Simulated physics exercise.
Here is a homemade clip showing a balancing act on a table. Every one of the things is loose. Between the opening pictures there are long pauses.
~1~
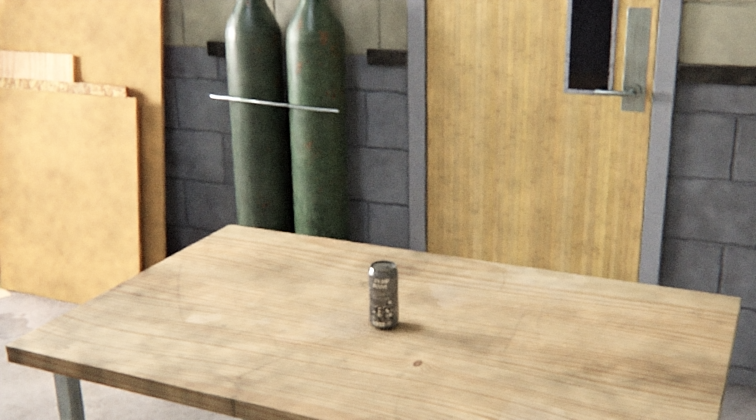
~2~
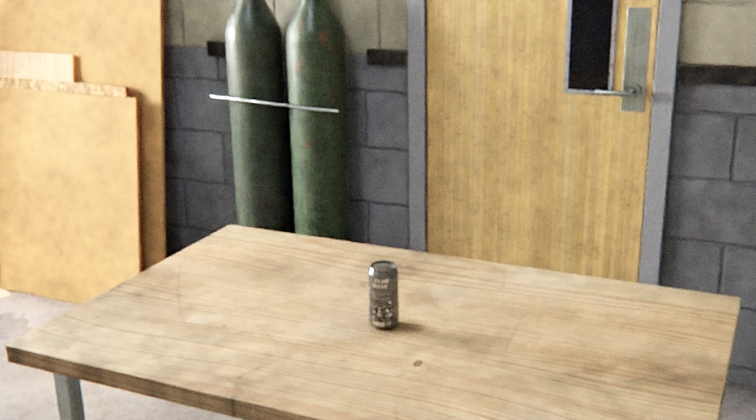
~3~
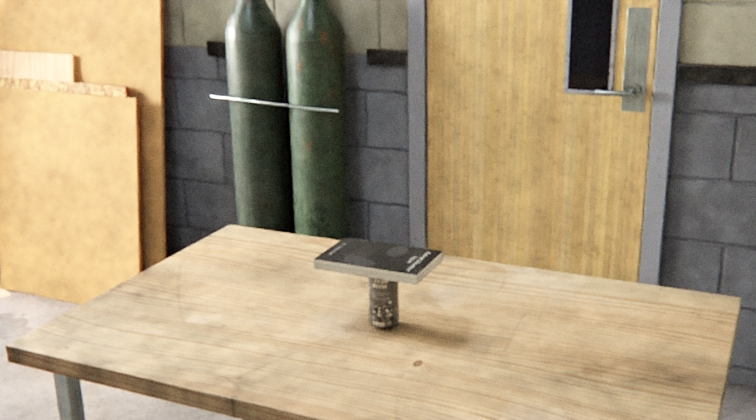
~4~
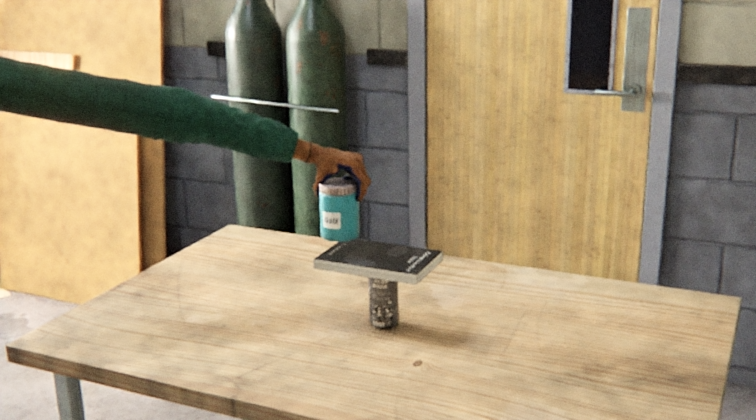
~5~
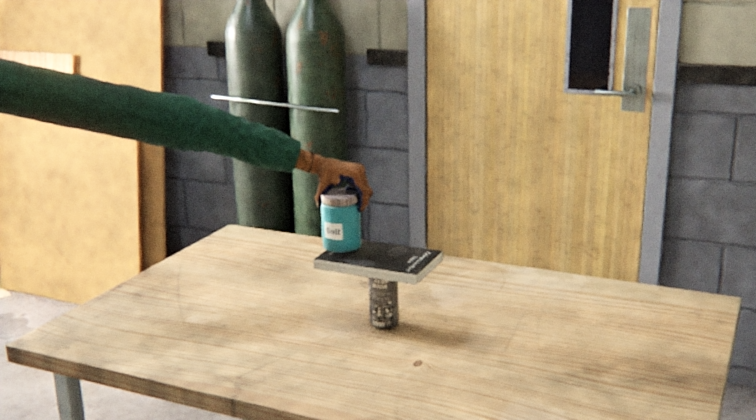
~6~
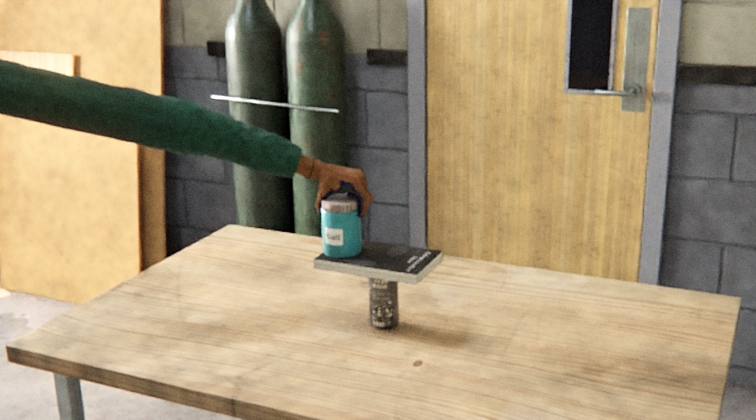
A green-sleeved arm lowering a turquoise jar onto the left side of a dark book lying across a grey can on a wooden table.
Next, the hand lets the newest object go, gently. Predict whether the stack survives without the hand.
The stack is left disturbed.
Then, 0.40 s later than the last frame, turquoise jar now fallen; black book on its side.
Then, 0.50 s later than the last frame, black book on its side.
Then, 0.70 s later than the last frame, black book now fallen.
When it is over, fallen, black book and turquoise jar; grey can as before. The stack gives way.
